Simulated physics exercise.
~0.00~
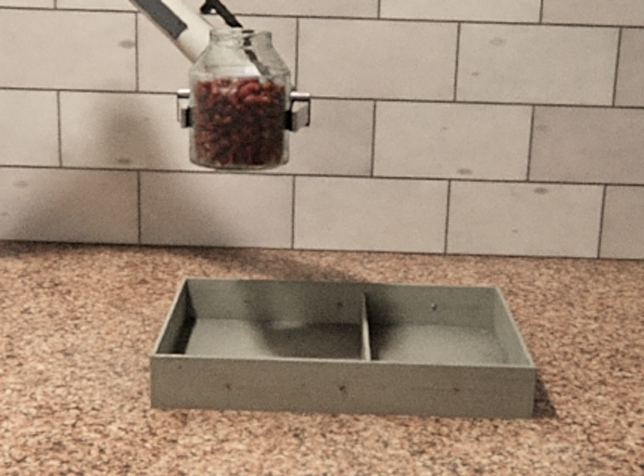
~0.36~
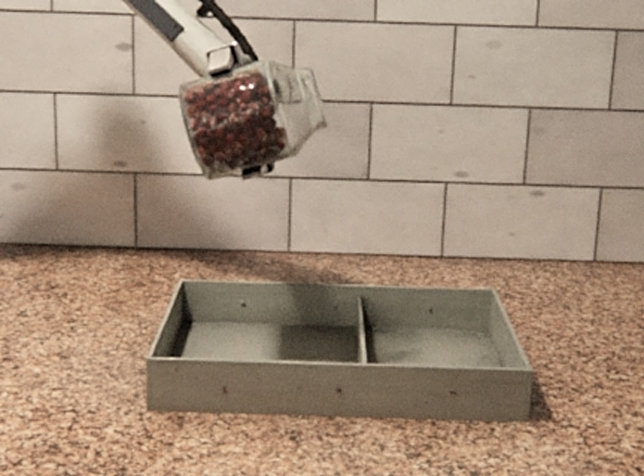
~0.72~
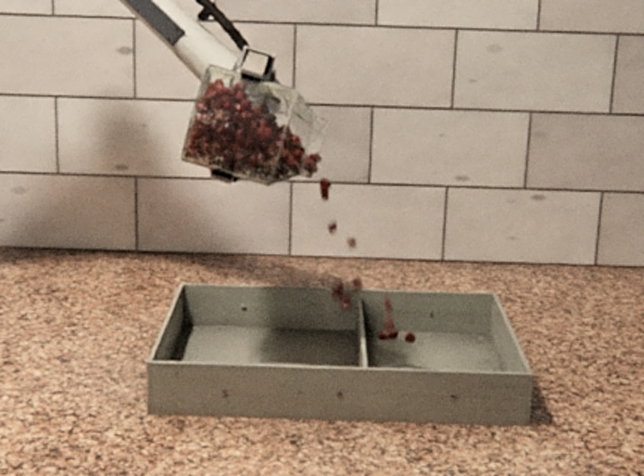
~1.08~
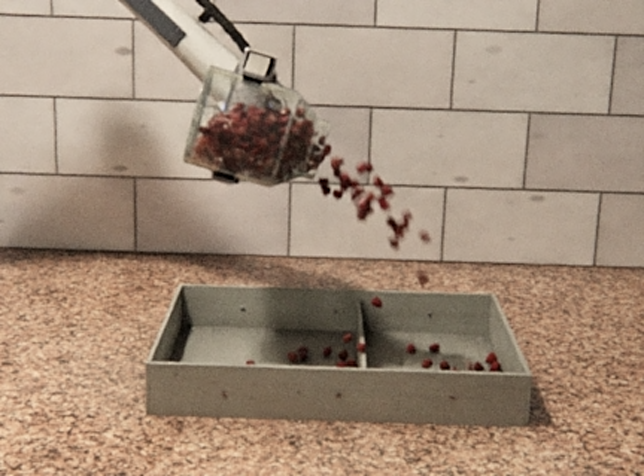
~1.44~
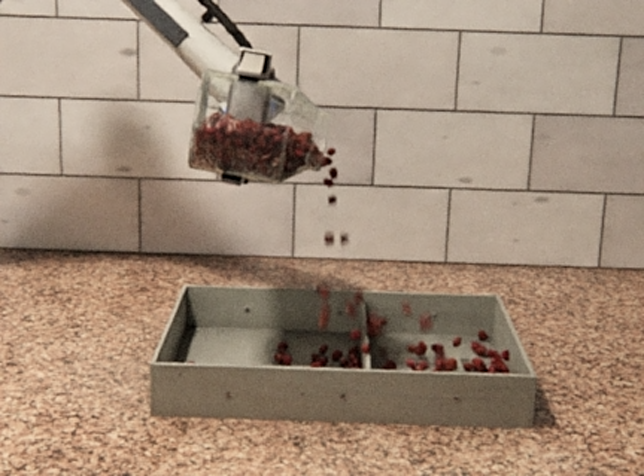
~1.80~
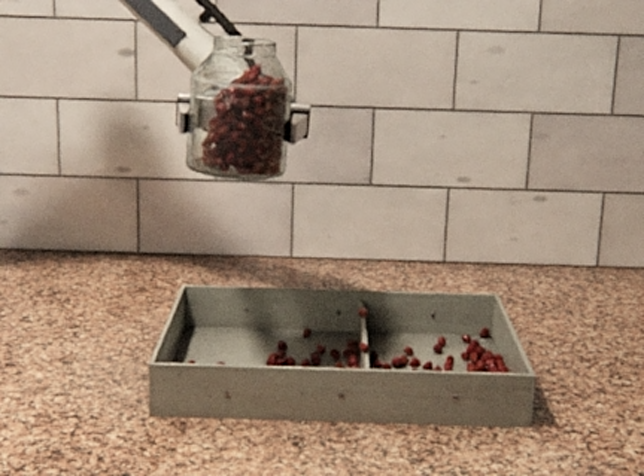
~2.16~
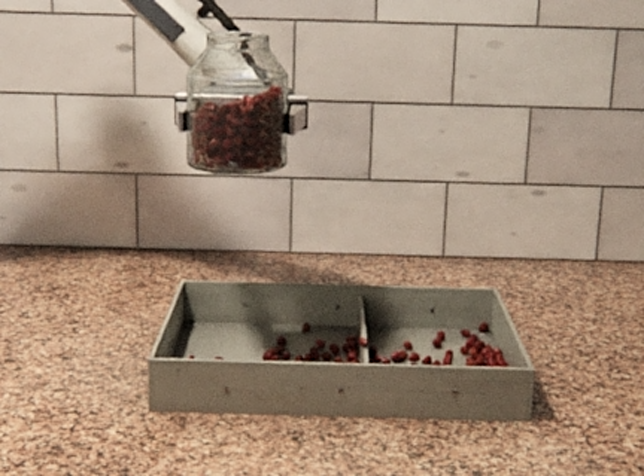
On a speckled brown countertop before a pale tiled wall, seen from the front and slightly above, a shallow grey-green tray sits divided in two by a cross wall. Above its left part, a robot arm reaching in from the upper left holds a clear jar of dark red beans upright. The arm tips the jar to the right until it lies on its side, and beans spill from the mouth, scattering into both parts. The stream thins, and the arm turns the jar upright again. It ends still mostly full, with beans lying around the divider and towards the tray's right end.
